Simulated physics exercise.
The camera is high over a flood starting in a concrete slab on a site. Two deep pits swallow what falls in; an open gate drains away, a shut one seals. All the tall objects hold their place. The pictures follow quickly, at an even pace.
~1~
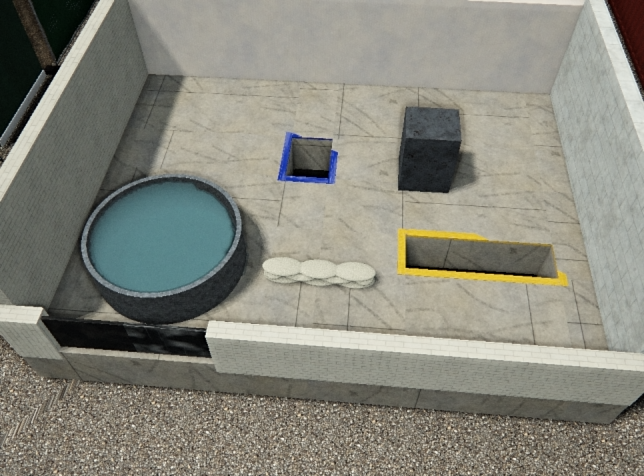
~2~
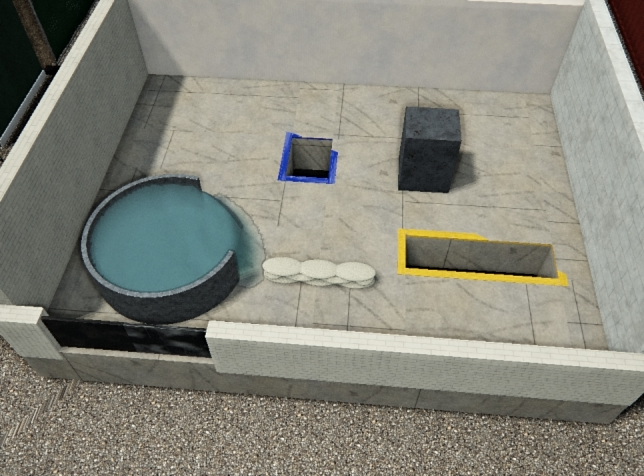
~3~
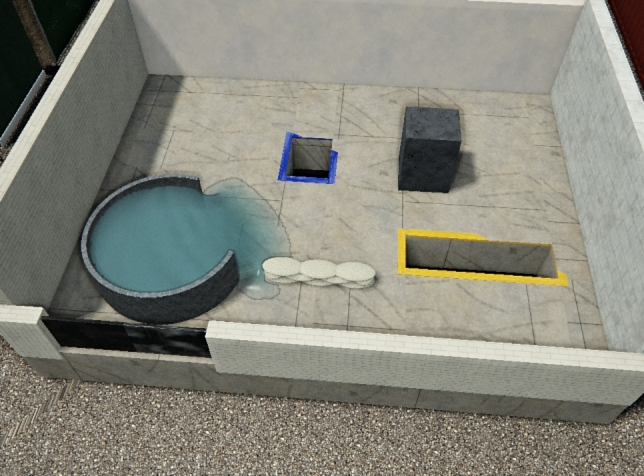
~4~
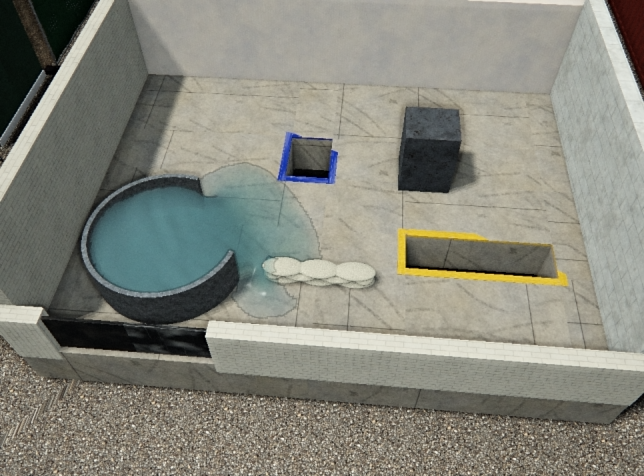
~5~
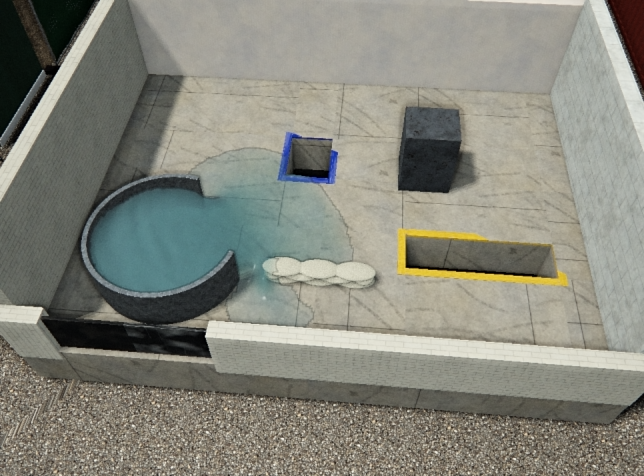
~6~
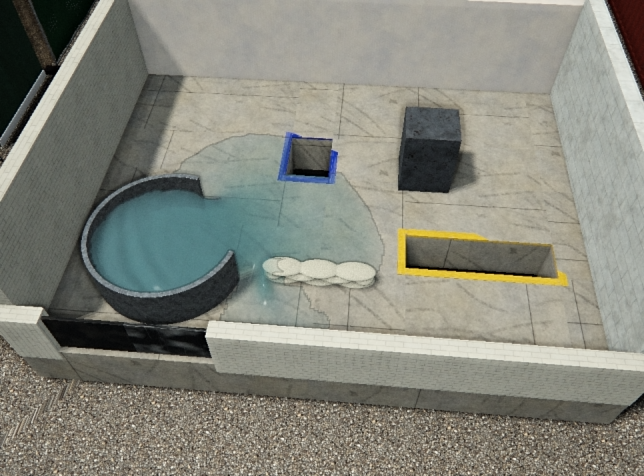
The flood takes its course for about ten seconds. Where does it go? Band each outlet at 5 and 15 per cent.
One by one: The gate takes not even 5 %; the blue pit takes above 15 %; the yellow pit takes above 15 %.
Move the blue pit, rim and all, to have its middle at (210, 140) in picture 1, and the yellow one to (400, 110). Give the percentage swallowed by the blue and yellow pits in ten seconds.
Parts in a hundred: Blue 2, yellow 40.
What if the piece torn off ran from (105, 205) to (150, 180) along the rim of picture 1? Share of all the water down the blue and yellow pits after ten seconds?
Per cent: Blue 10, yellow 4.
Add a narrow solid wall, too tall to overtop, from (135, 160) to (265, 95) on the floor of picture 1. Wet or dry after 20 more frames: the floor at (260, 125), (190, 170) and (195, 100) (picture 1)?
In that order: Flooded, clear, no water.
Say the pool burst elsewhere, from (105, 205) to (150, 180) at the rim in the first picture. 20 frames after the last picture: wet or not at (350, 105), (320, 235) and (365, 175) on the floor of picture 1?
As listed: Under water, dry, free of water.
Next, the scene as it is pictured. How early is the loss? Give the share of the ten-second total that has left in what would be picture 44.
Roughly 75 per cent.
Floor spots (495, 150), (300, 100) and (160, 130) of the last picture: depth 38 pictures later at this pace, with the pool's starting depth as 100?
Roughly 6, 6 and 2 per cent, in turn.
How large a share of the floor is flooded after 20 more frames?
Some 60 per cent.
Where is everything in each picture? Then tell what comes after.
In the first frame, the pool at (164, 234) is whole and still.
In the second frame, water pours out at (236, 228) and has run to (244, 284).
In the third frame, water pours out at (237, 230) and has run to (270, 293).
In the fourth frame, water pours out at (237, 231) and has run to (279, 311).
In the fifth frame, the front is at (257, 151), out from the gap at (237, 231).
In the sixth frame, the front is at (289, 141), out from the gap at (237, 231).
A moment on, water covers 30 % of the floor; the gate 0 %, the blue pit 5 %, the yellow pit 1 %.
Next, water covers 45 % of the floor; the gate 0 %, the blue pit 11 %, the yellow pit 5 %.
Then, water covers 60 % of the floor; the gate 0 %, the blue pit 16 %, the yellow pit 10 %.
Later, water covers 75 % of the floor; the gate 0 %, the blue pit 21 %, the yellow pit 16 %.
In the end, water covers 95 % of the floor; the gate 0 %, the blue pit 25 %, the yellow pit 26 %.
